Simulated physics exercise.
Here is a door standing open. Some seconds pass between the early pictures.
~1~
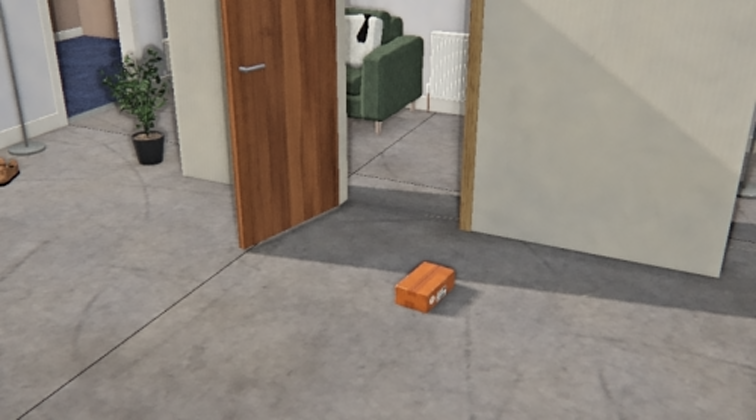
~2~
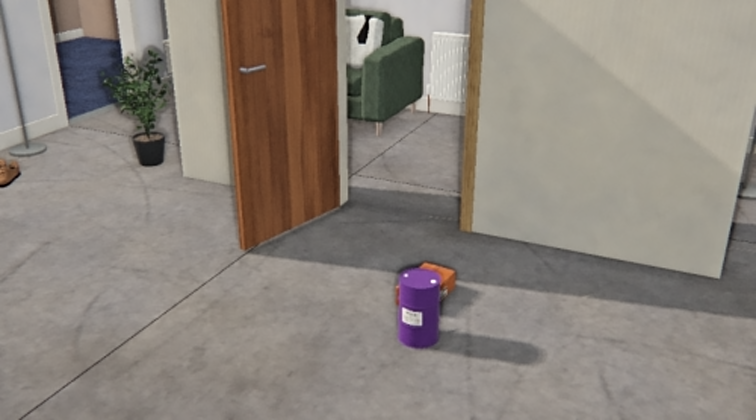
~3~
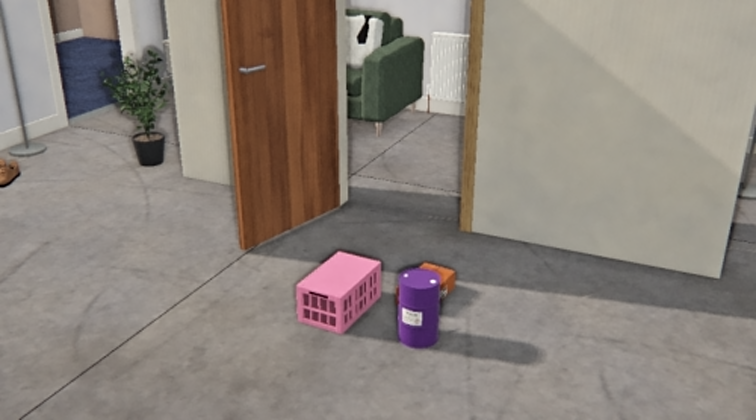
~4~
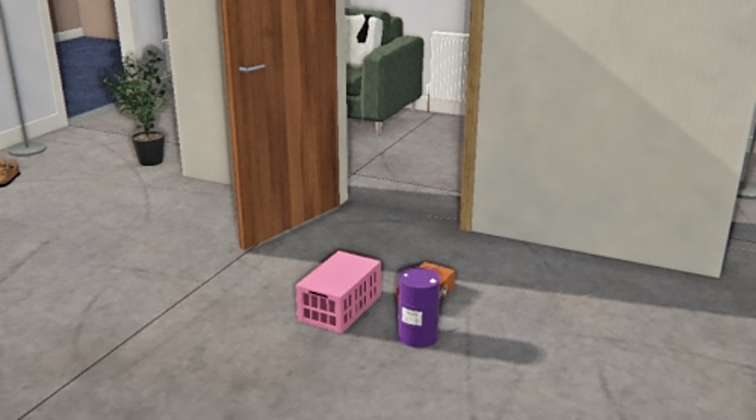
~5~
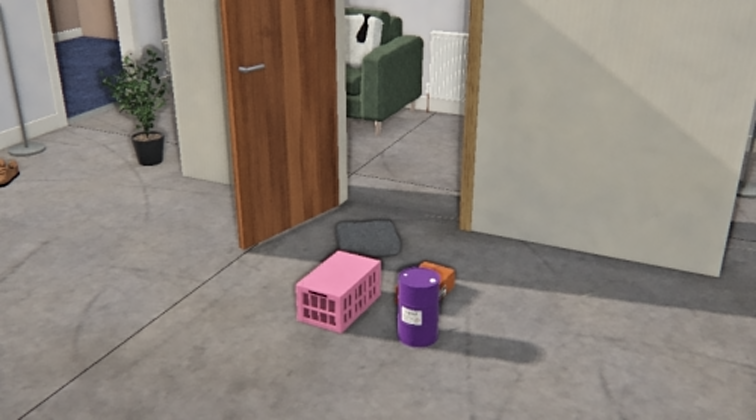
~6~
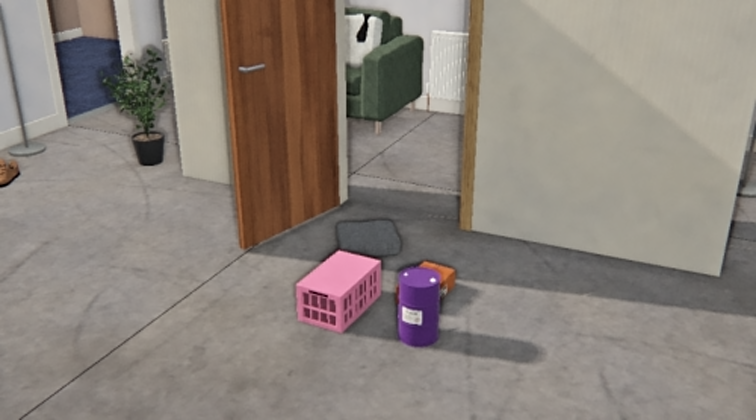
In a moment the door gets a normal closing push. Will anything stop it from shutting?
The door is blocked.
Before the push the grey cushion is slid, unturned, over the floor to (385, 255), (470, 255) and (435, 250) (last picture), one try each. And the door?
First, it stops short; second, it closes; third, it closes.
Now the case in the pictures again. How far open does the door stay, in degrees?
Some 25° open.
Then, 1.10 s after the last picture, open by 58°; grey cushion slid a little near (379, 240).
Then, 1.40 s after the last picture, open by 38°; grey cushion slid about its own width near (417, 234).
At rest, open by 24°; moved from the start, grey cushion; the other 3 in place. Seen from the same camera at the end, grey cushion near (439, 227).
